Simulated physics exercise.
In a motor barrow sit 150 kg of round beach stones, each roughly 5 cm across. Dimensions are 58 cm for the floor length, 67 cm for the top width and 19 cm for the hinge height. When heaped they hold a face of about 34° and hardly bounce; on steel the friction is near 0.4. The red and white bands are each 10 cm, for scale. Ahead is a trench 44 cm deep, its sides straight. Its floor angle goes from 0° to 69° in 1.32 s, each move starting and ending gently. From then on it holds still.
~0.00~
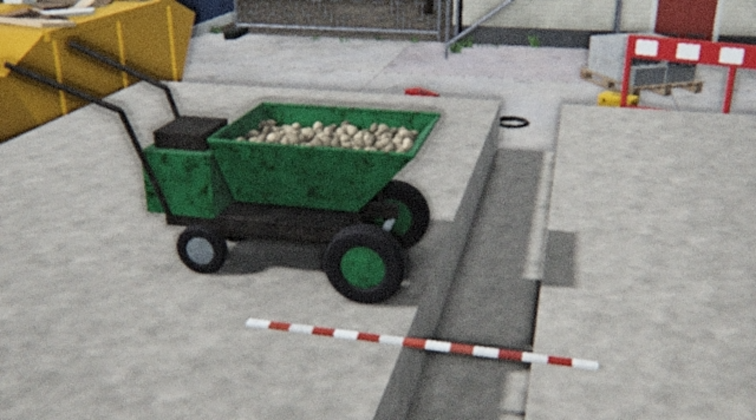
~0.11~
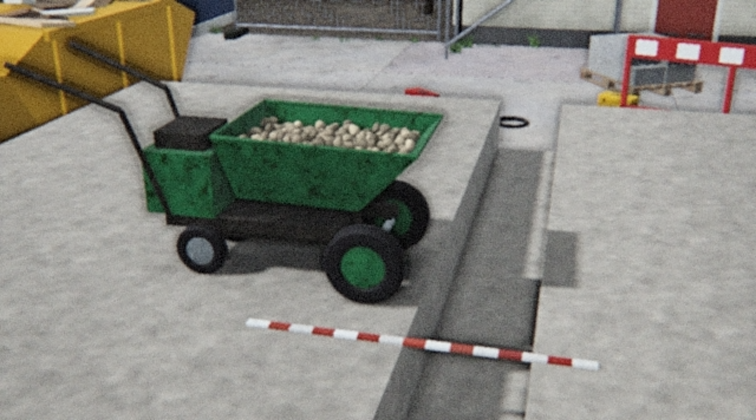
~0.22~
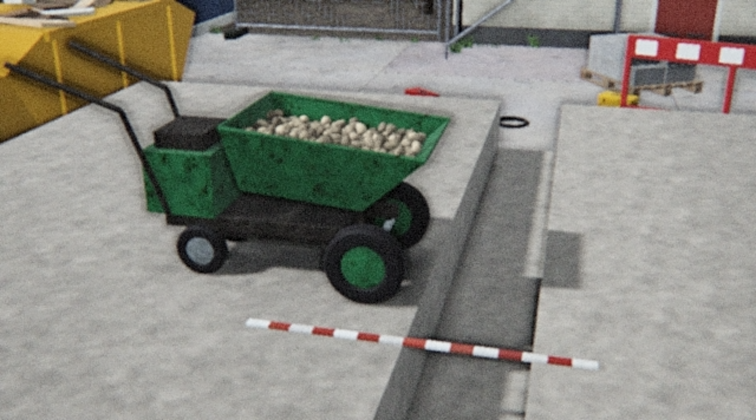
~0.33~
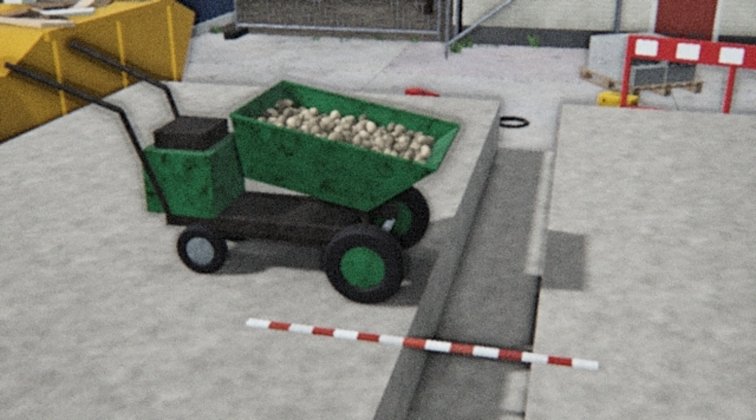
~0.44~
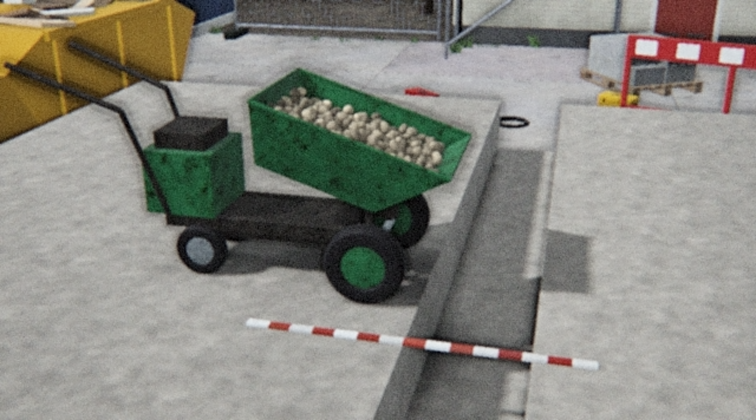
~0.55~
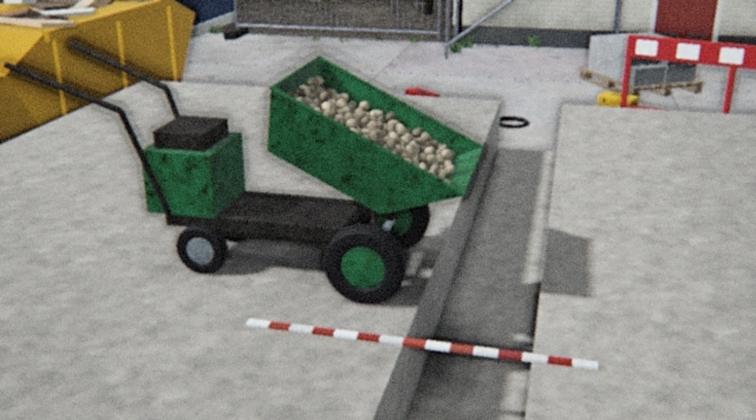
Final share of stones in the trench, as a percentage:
46 per cent.
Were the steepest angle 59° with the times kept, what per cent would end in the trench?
Some 55 in a hundred, I'd say.
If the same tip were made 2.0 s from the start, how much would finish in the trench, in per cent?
It would come to roughly 55 per cent.
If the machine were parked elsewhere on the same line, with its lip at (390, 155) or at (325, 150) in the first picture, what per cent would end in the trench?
It'd be around 80 per cent and after that around 100 per cent.
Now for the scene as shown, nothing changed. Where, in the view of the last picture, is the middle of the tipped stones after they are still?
Roughly (557, 289), I'd say.
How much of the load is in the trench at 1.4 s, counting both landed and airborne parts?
By that point it's something like 25 in a hundred.
After 1.0 s the floor is at 58°; 100 % in the skip; the foremost stones are at (506, 233).
After 1.4 s the floor is at 69°; 41 % in the skip, 23 % in the trench, 35 % past the trench; the foremost stones are at (636, 296).
After 1.8 s the floor is at 69°; 11 % in the skip, 35 % in the trench, 54 % past the trench; the foremost stones are at (751, 305).
After 3.7 s the floor is at 69°; 0 % in the skip, 46 % in the trench, 54 % past the trench; the foremost stones are past the picture's edge.
